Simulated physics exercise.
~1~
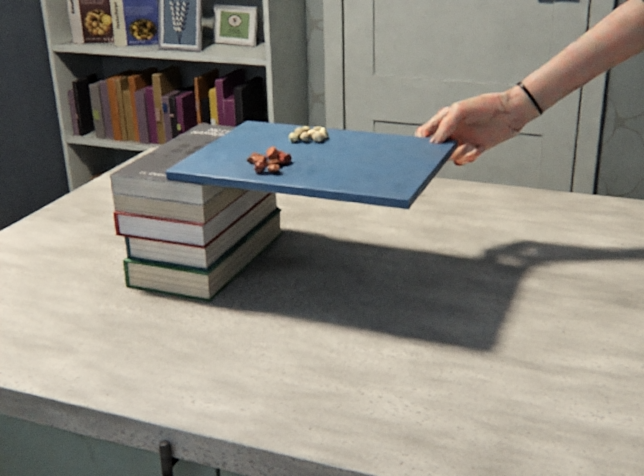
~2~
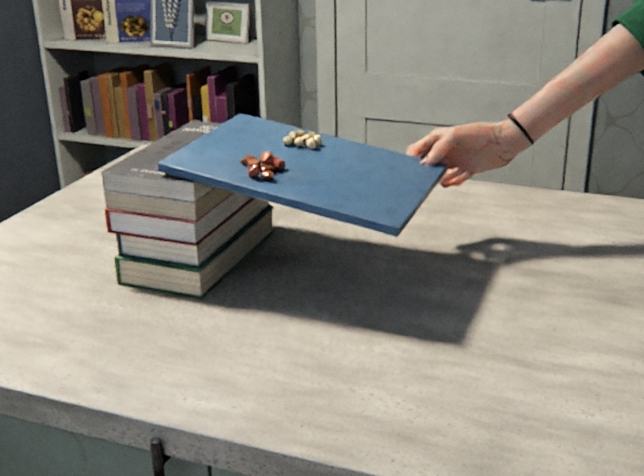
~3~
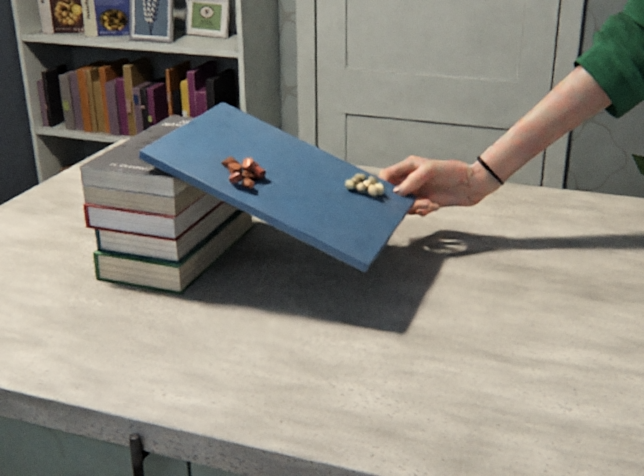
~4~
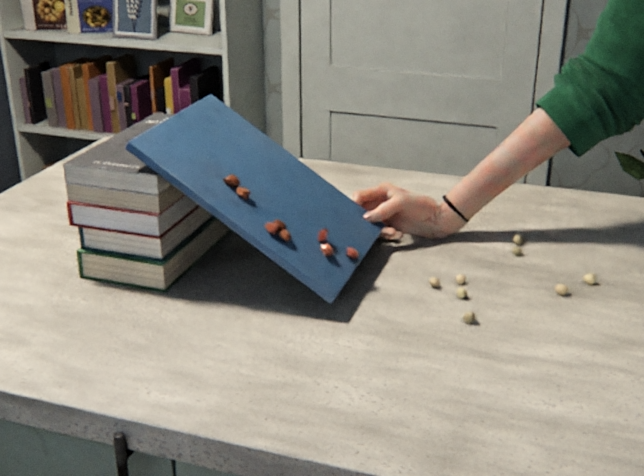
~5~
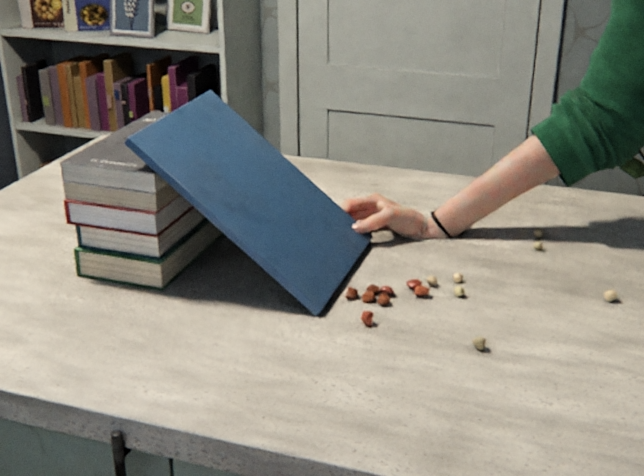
A hand lowers a blue board, and pale pieces roll farther than the reddish ones.
